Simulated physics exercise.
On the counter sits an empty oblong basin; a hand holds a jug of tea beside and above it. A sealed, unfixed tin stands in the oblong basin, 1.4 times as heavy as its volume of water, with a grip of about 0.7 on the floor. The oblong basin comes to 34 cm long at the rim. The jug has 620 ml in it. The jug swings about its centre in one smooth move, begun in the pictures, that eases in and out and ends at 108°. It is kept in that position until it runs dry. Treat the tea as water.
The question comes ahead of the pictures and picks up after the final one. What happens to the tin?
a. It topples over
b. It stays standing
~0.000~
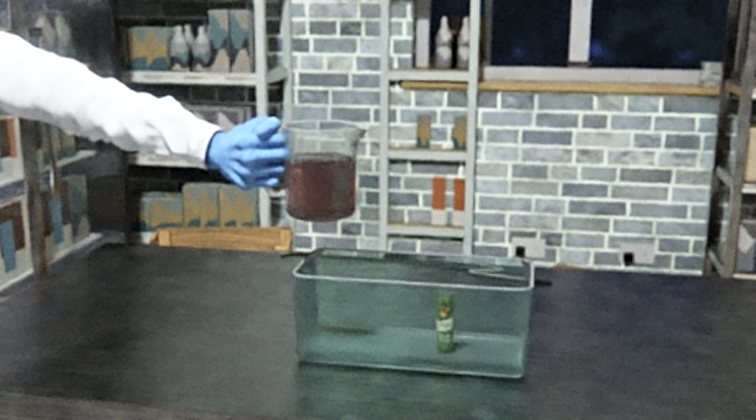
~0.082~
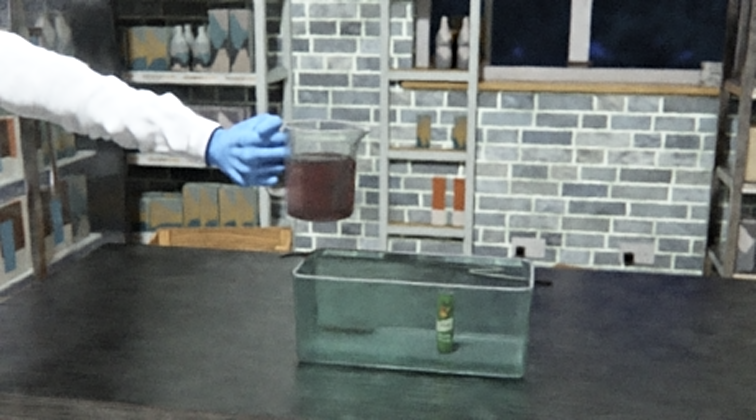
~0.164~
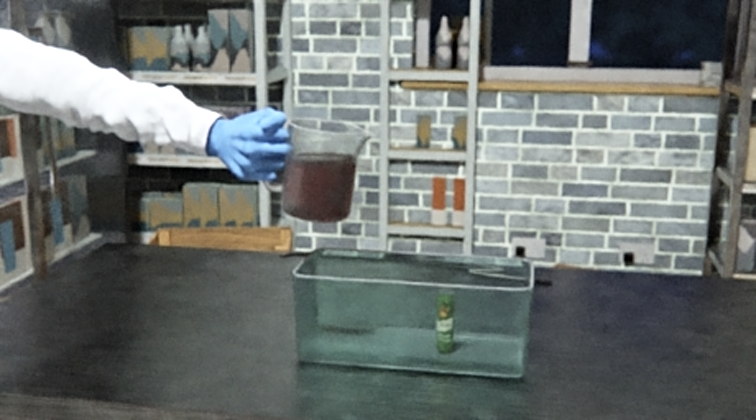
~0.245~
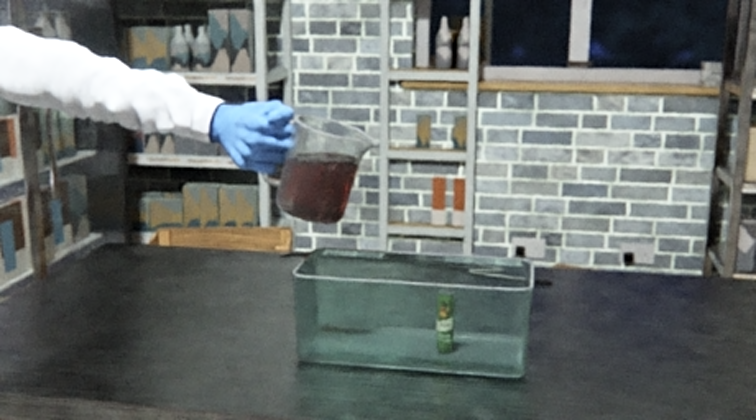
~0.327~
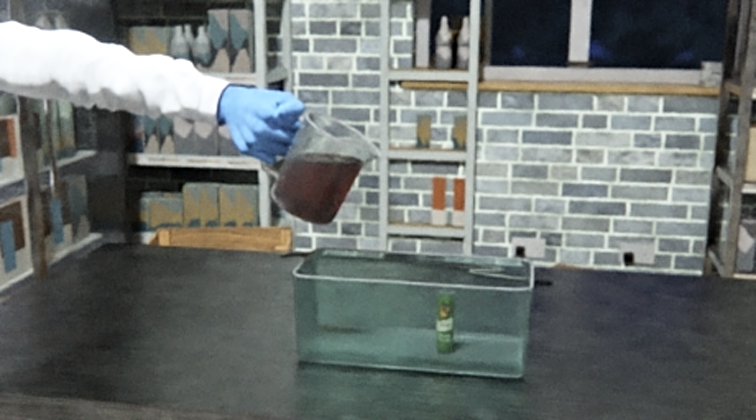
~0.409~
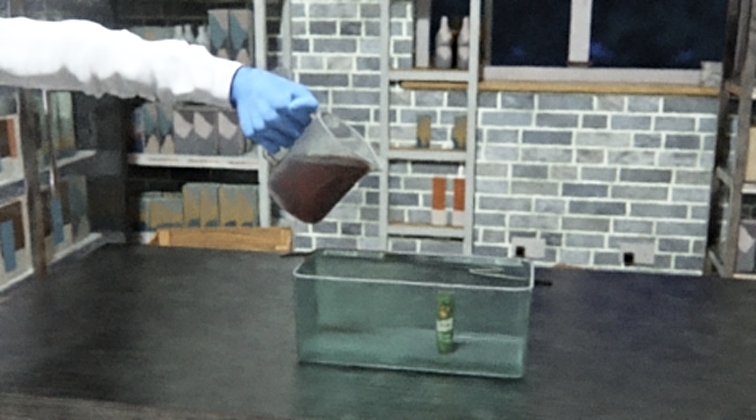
It stays standing.
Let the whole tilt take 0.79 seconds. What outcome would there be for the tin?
Outcome - the tin stays erect.
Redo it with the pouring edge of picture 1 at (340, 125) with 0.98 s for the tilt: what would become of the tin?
After that, the tin stays vertical.
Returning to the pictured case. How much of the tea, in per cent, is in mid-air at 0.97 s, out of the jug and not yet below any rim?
Roughly 12 %.
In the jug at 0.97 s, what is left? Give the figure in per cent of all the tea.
Around 16 in a hundred is still there.
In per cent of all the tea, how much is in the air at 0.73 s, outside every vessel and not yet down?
22 %.
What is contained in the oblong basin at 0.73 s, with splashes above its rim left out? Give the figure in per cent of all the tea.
12 %, roughly.
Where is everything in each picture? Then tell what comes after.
The first picture shows tilt 0°; pouring edge (369, 128); surface from (288, 156) to (354, 159); the oblong basin's rim runs from (304, 262) to (532, 275); the tin's top is at (446, 294).
The second picture shows tilt 2°; pouring edge (370, 130); surface from (289, 156) to (355, 158).
The third picture shows tilt 7°; pouring edge (374, 135); surface from (290, 156) to (356, 158).
The fourth picture shows tilt 16°; pouring edge (378, 144); surface from (289, 157) to (358, 159).
The fifth picture shows tilt 27°; pouring edge (383, 156); surface from (286, 163) to (363, 162).
The sixth picture shows tilt 40°; pouring edge (385, 171); surface from (276, 169) to (372, 165).
After 0.73 s the tilt is 92° and 67 per cent is still to pour; the tin stands where it began.
After 0.97 s the tilt is 108° and 17 per cent is still to pour; the tin stands where it began.
After 1.21 s the tilt is 108° and 1 per cent is still to pour; the tin stands where it began.
After 1.48 s the tilt is 108° and 0 per cent is still to pour; the tin stands where it began.
In the end the tin stands where it began.
